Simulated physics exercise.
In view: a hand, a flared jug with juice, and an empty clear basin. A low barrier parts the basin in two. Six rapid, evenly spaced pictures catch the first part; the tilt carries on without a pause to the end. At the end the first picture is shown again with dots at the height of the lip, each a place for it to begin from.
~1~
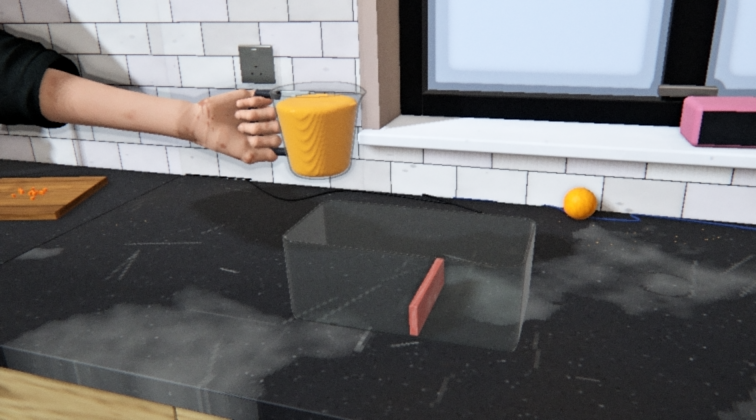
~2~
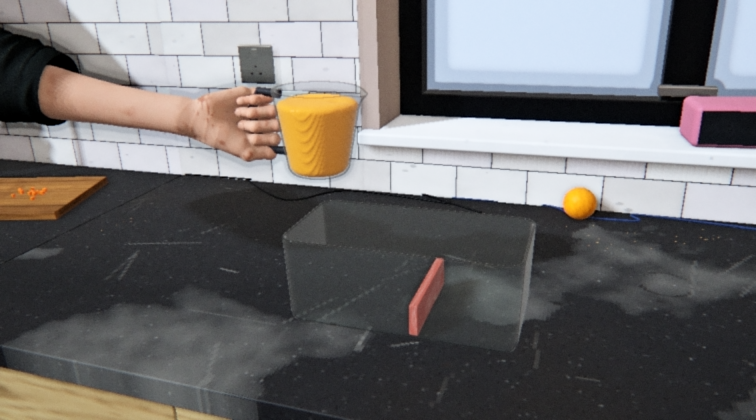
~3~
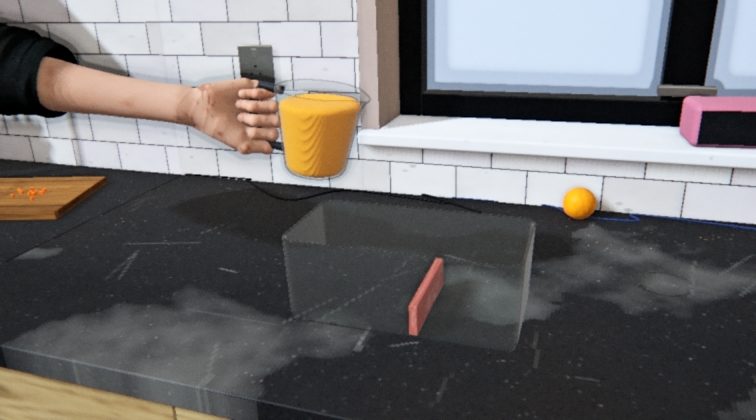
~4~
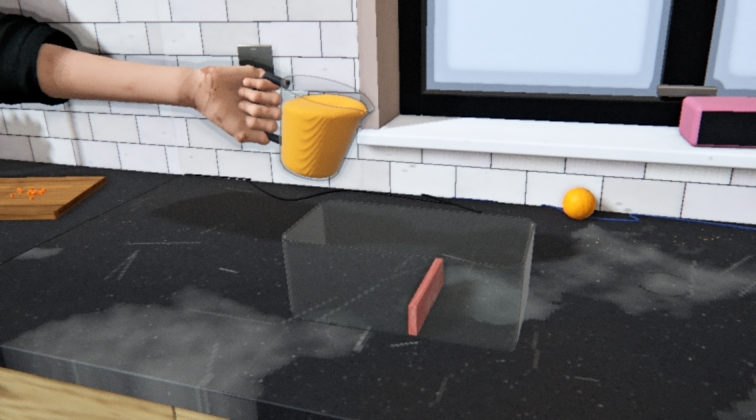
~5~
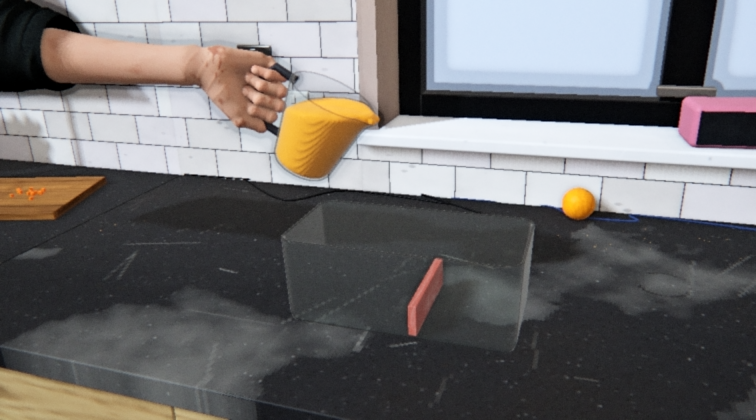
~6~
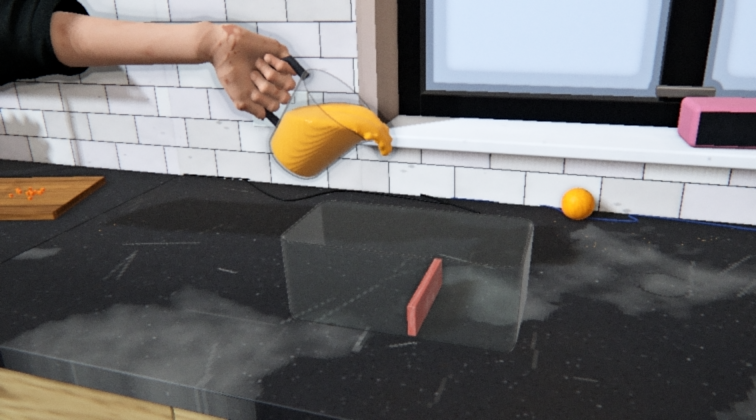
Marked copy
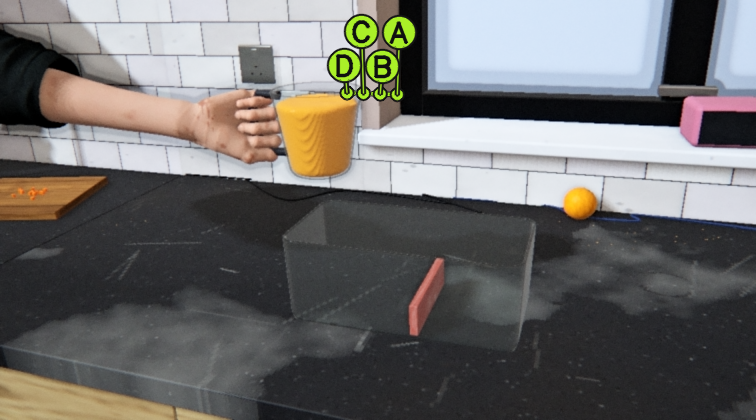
At the start, a hand holds a clear flared jug of orange juice upright above a dark counter, where an empty clear basin is divided by a low red barrier. The hand then tilts the jug steadily to the right, and juice slides over the lip and curls downward in a thick stream.
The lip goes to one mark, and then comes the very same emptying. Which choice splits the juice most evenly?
Best: B.
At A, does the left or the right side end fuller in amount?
More ends on the right.
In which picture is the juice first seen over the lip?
In picture 5.
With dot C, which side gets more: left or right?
More ends on the left.
On the marked copy, A at (397, 94); B at (380, 94); C at (363, 93); D at (347, 92).
Choosing A, about 19 % ends left of the wall and 81 % right of it.
Choosing B, about 51 % ends left of the wall and 48 % right of it.
Choosing C, about 77 % ends left of the wall and 21 % right of it.
Choosing D, about 90 % ends left of the wall and 7 % right of it; 3 % is lost outside.
